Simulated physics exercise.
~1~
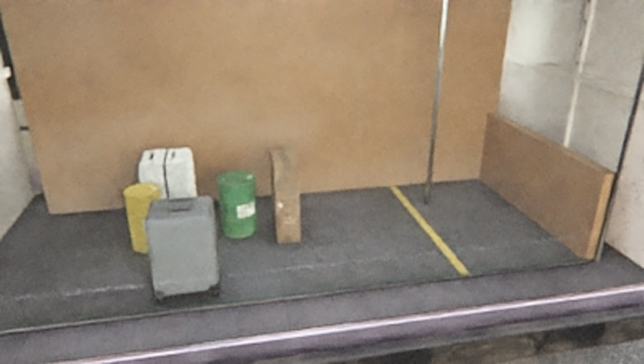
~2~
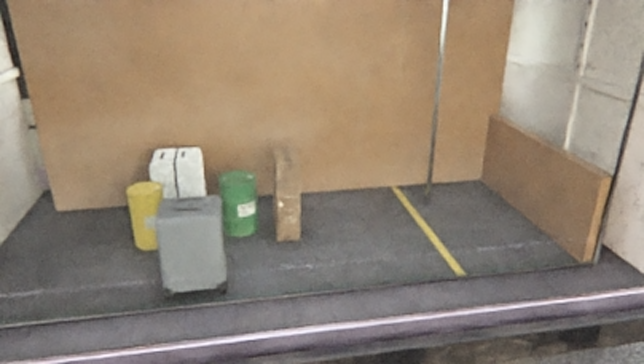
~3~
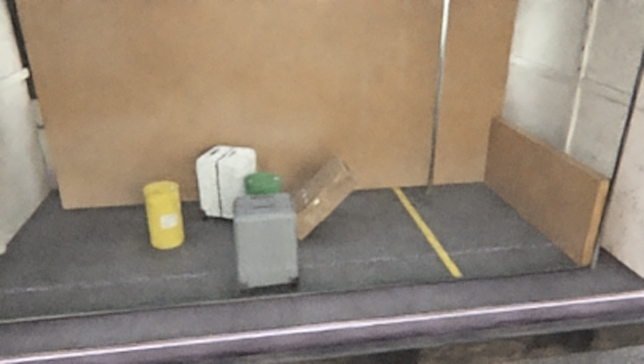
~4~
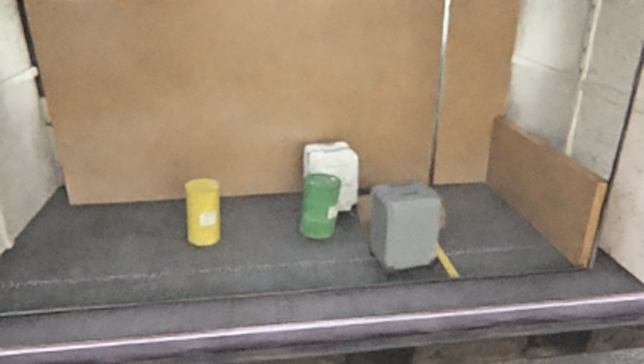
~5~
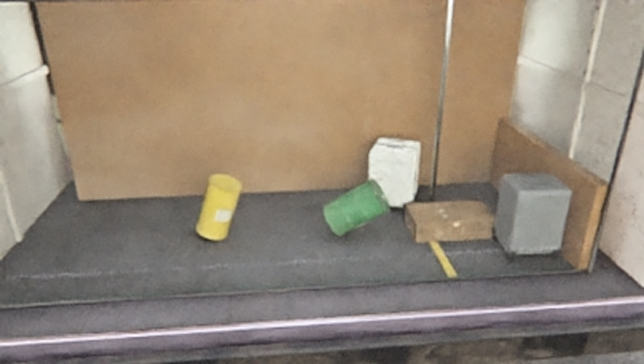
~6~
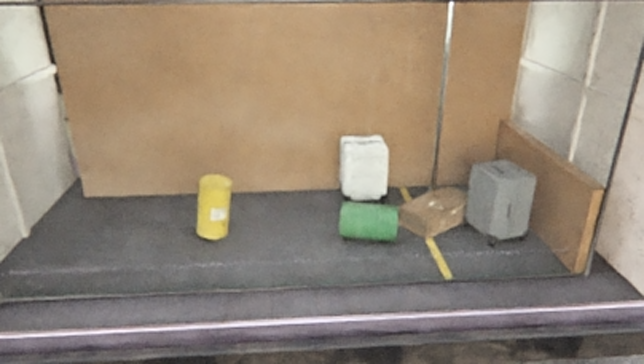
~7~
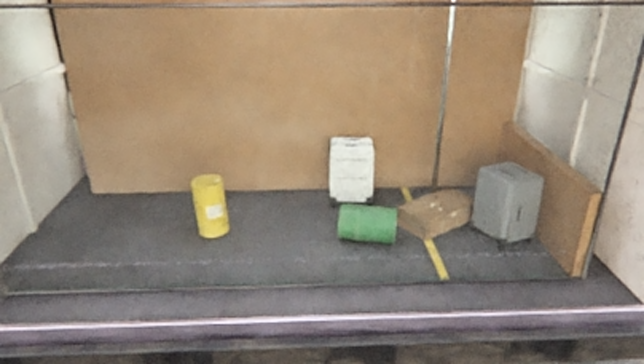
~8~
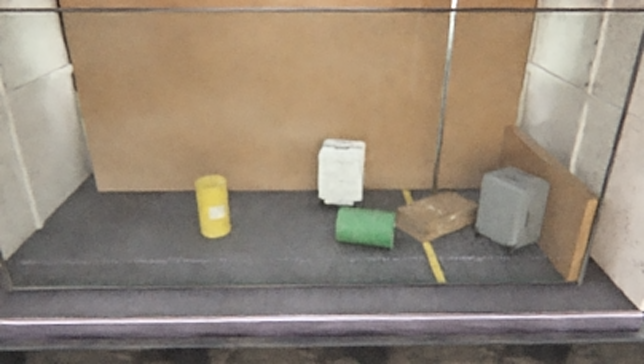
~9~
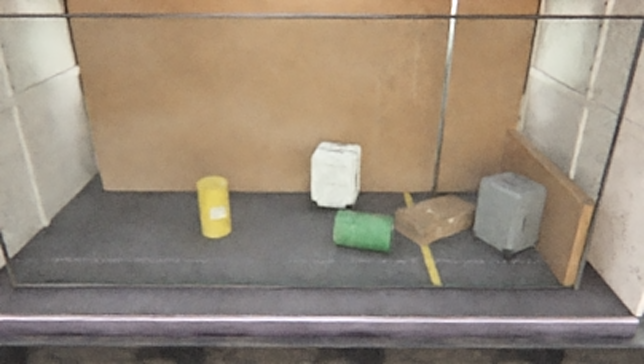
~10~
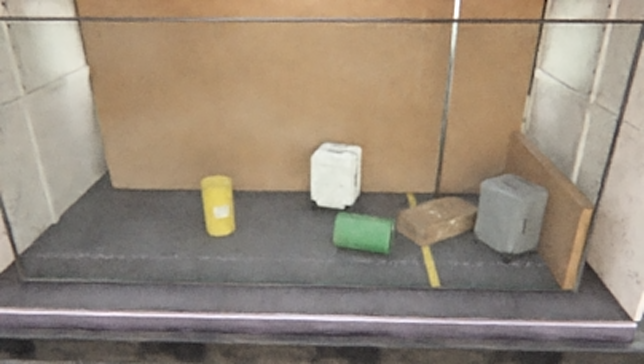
The grey suitcase rolled right across the yellow line to the low side wall, while the white case rolled right, then back a little; the brown box toppled onto the line, the green drum tipped over short of it, and the yellow drum stayed upright.
